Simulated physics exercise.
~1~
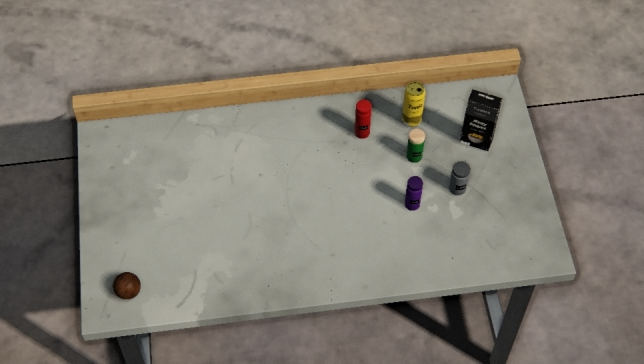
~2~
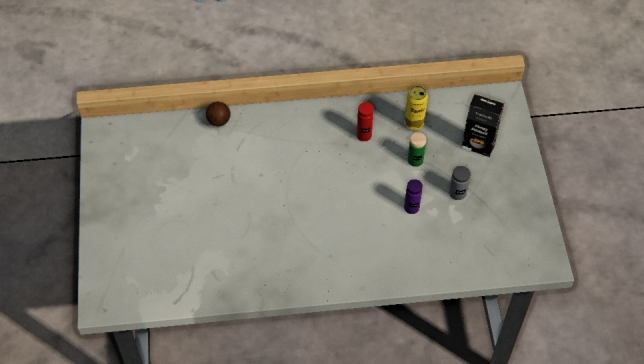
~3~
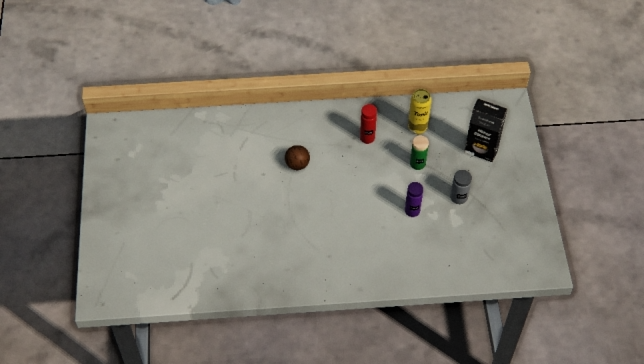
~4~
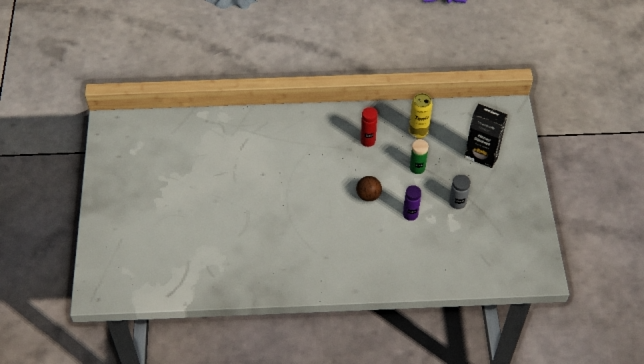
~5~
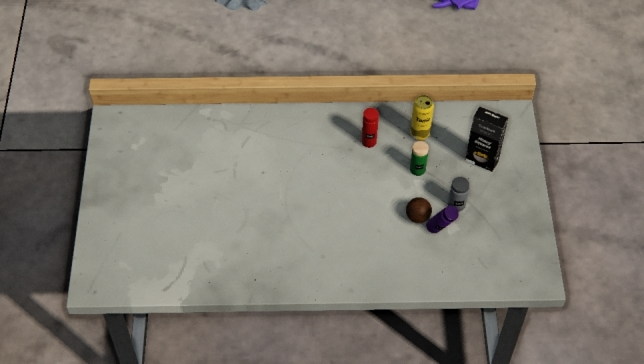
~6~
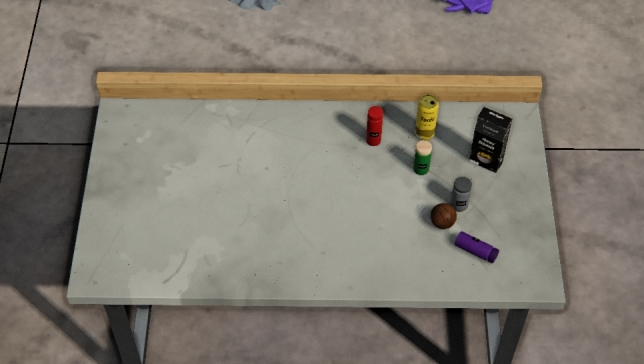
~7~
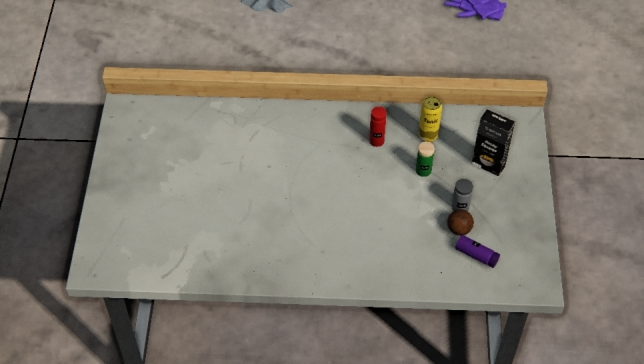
A brown ball rolls up to the wooden rail along the far side of a grey table, rebounds down to the right and knocks over the purple shaker, ending beside the upright grey shaker while the red and green shakers, yellow can and black packet stay standing.
